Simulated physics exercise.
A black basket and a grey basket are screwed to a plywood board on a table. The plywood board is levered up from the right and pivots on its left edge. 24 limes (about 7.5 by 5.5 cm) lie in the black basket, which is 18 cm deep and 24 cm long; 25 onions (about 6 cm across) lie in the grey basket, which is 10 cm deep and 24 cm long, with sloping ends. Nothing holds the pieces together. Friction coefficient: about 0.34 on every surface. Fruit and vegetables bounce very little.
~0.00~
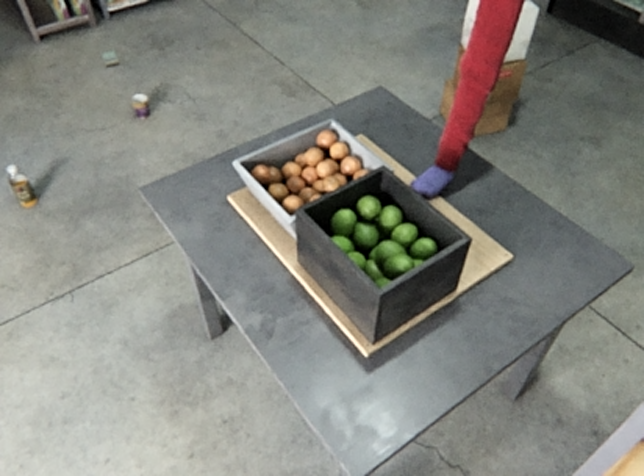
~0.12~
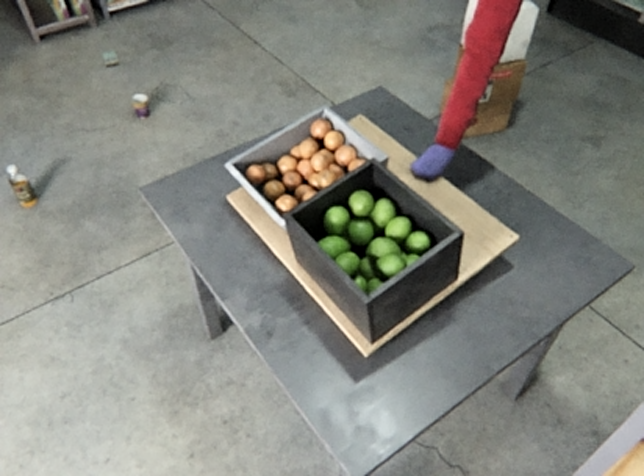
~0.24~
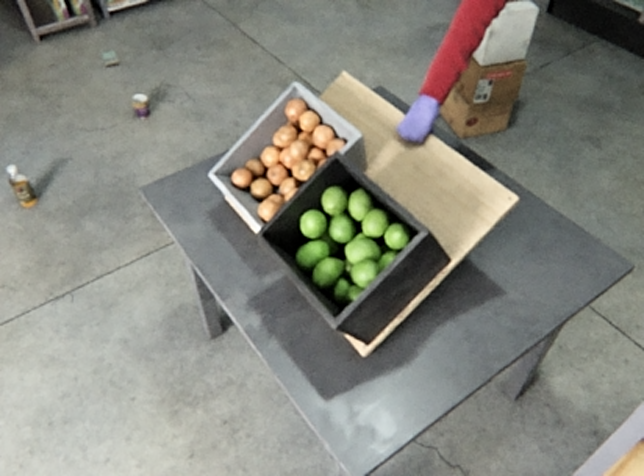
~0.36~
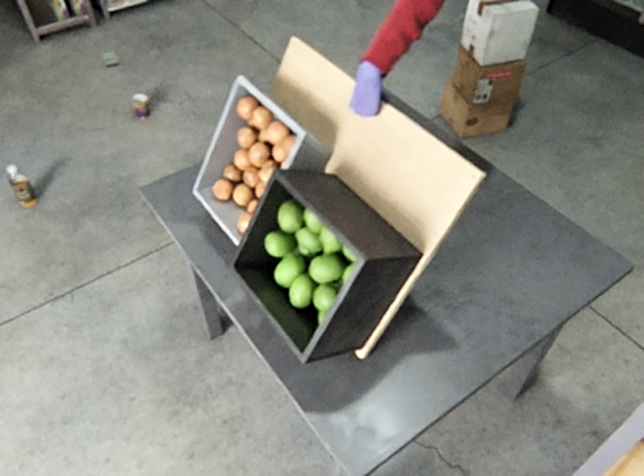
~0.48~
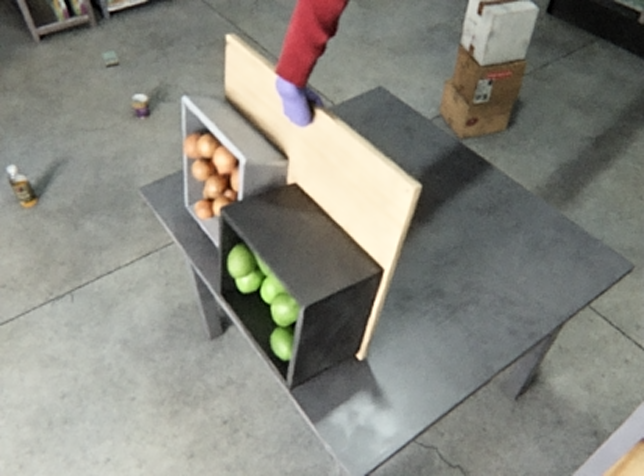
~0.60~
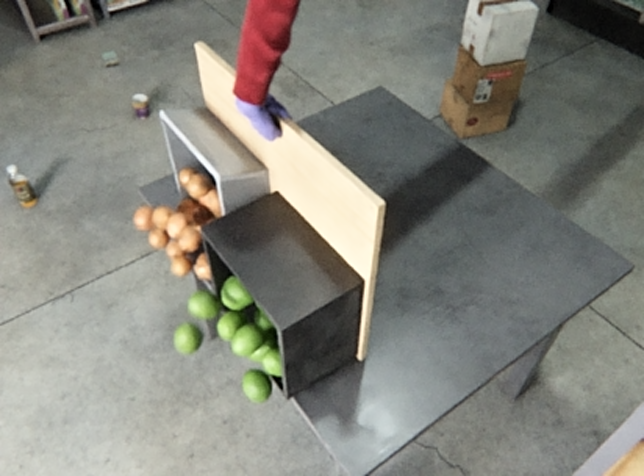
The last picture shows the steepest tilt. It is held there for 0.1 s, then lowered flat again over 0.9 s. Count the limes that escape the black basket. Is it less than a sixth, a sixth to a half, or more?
Out of the black basket go upwards of half of the limes.
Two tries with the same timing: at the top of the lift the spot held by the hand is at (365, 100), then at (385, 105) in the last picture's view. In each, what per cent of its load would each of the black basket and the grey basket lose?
Black basket 0 then 0, grey basket 30 then 10 per cent.
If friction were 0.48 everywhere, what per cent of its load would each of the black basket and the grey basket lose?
Then black basket 50, grey basket 100 per cent.
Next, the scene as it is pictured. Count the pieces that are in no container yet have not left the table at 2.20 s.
About 0.
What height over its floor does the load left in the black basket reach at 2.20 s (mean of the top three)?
About 7 cm.
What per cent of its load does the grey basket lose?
Grey basket 100 per cent.
After 0.86 s, tilt 82°; 12 of 24 out of the black basket and 25 of 25 out of the grey basket.
After 1.18 s, tilt 41°; 15 of 24 out of the black basket and 25 of 25 out of the grey basket.
After 1.62 s, tilt 0°; 15 of 24 out of the black basket and 25 of 25 out of the grey basket.
Outcome (at 2.20 s), 15 of 24 out of the black basket and 25 of 25 out of the grey basket. Asked share, 15 of 24, 62 per cent.
